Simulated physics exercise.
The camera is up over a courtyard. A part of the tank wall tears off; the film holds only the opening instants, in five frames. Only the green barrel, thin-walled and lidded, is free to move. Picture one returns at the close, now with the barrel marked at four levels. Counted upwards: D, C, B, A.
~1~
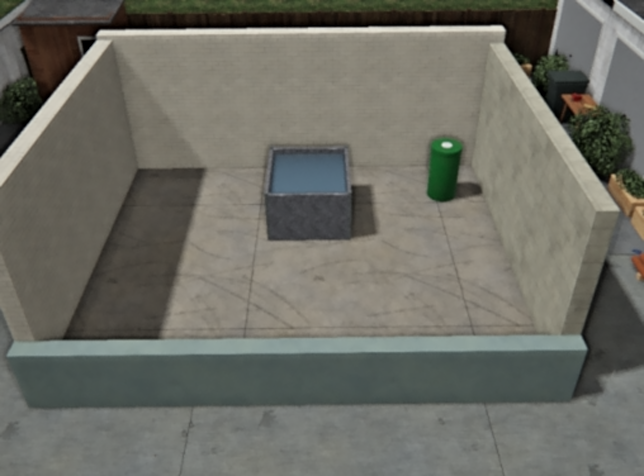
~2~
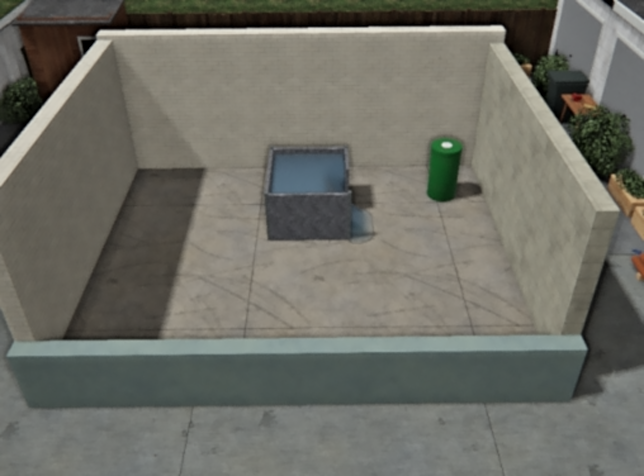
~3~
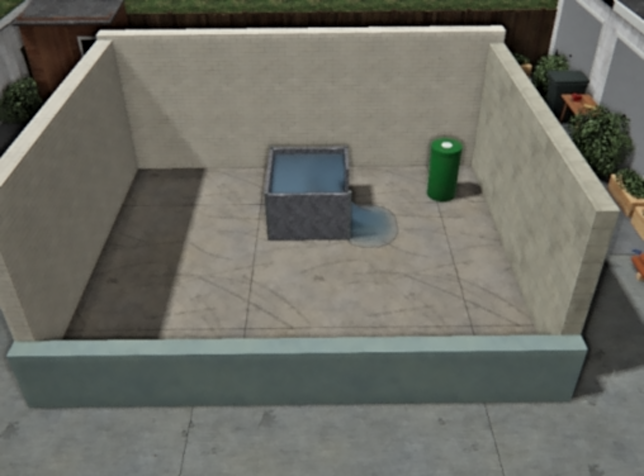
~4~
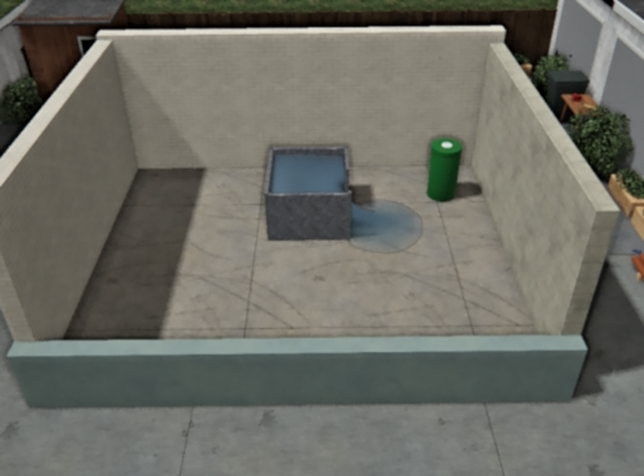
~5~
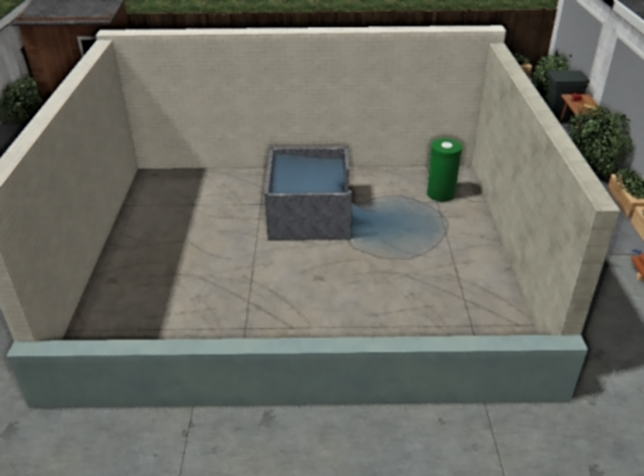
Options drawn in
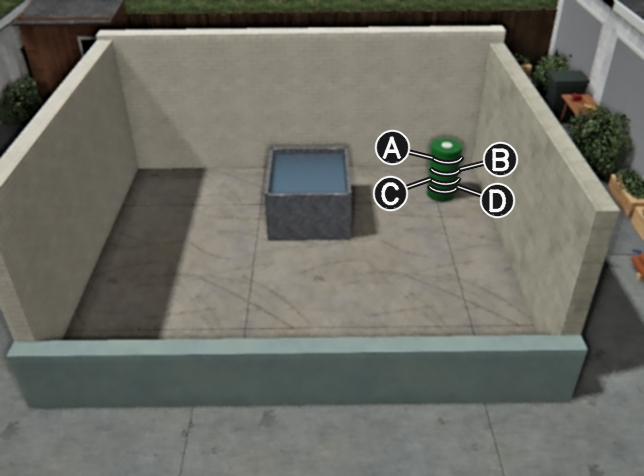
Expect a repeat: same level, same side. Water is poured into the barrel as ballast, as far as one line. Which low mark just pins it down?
I would pick mark D.
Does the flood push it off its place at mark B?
No, not at all.
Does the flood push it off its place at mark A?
No, not at all.
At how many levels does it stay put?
All of the four.
On the marked copy, A at (448, 162); B at (447, 174); C at (446, 184); D at (445, 192); from the bottom up D, C, B, A.
With A, it does not move.
With B, it does not move.
With C, it does not move.
With D, it does not move.
